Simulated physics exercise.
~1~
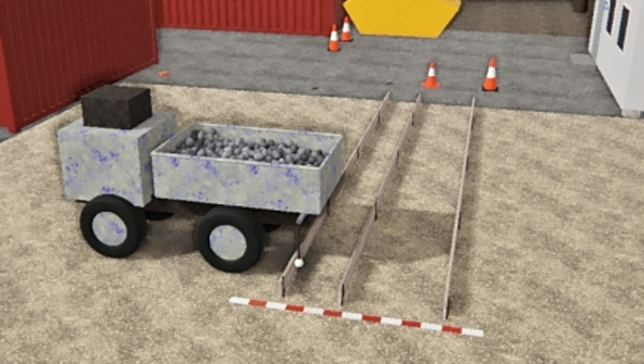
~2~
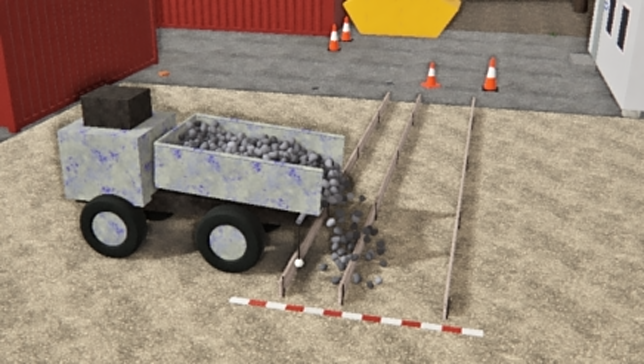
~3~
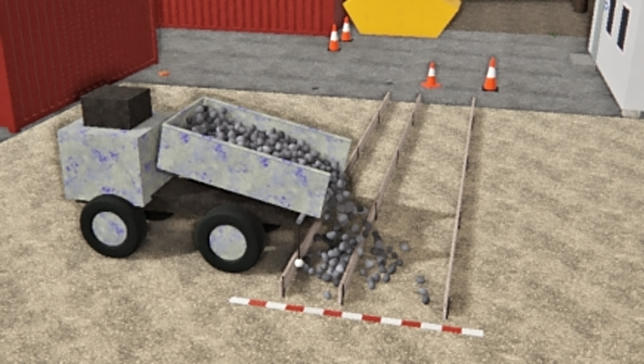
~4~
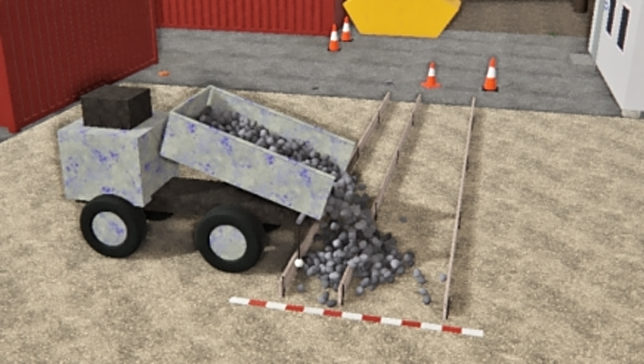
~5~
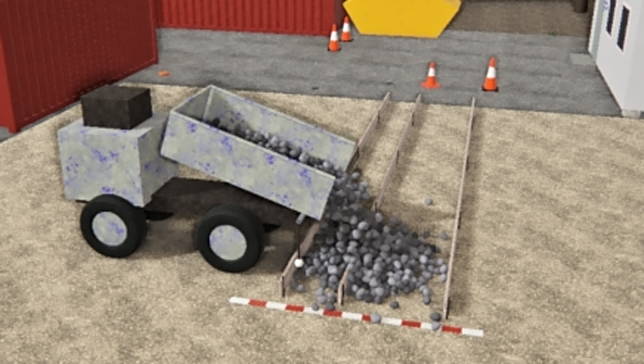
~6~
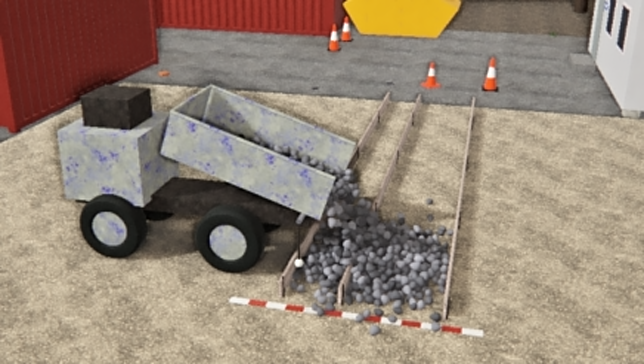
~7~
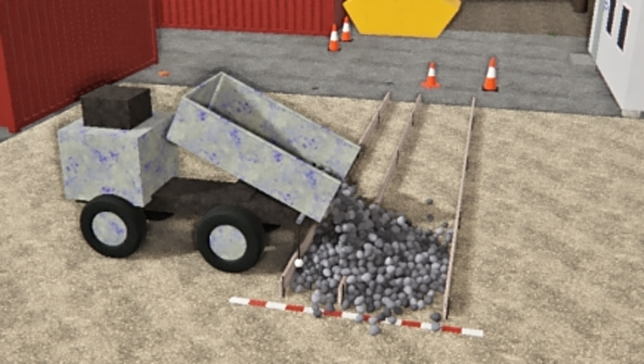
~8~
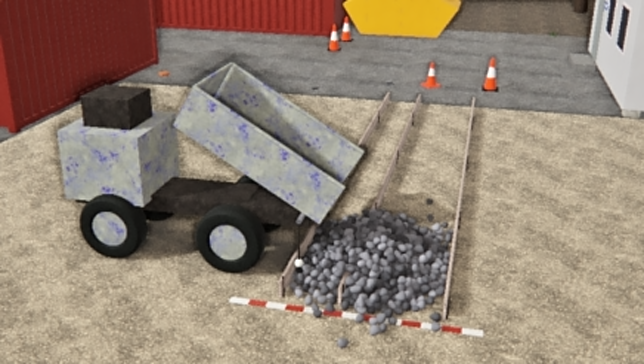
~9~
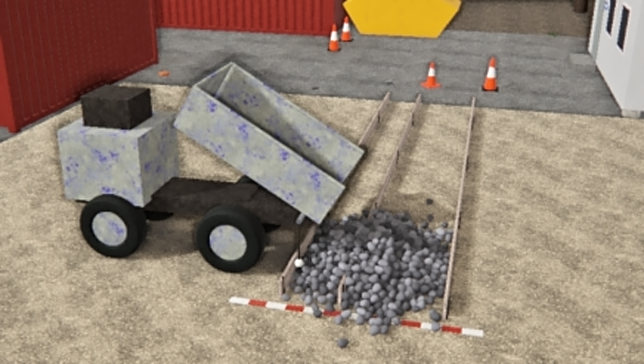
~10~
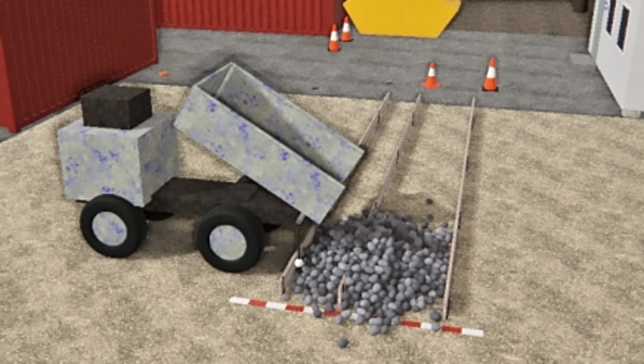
A mottled grey truck tipped its bed up in stages, spilling grey stones off the back to the right until it was empty. They piled across the low boards on the sandy ground, with more in the far bay, and lay still beneath the raised bed.
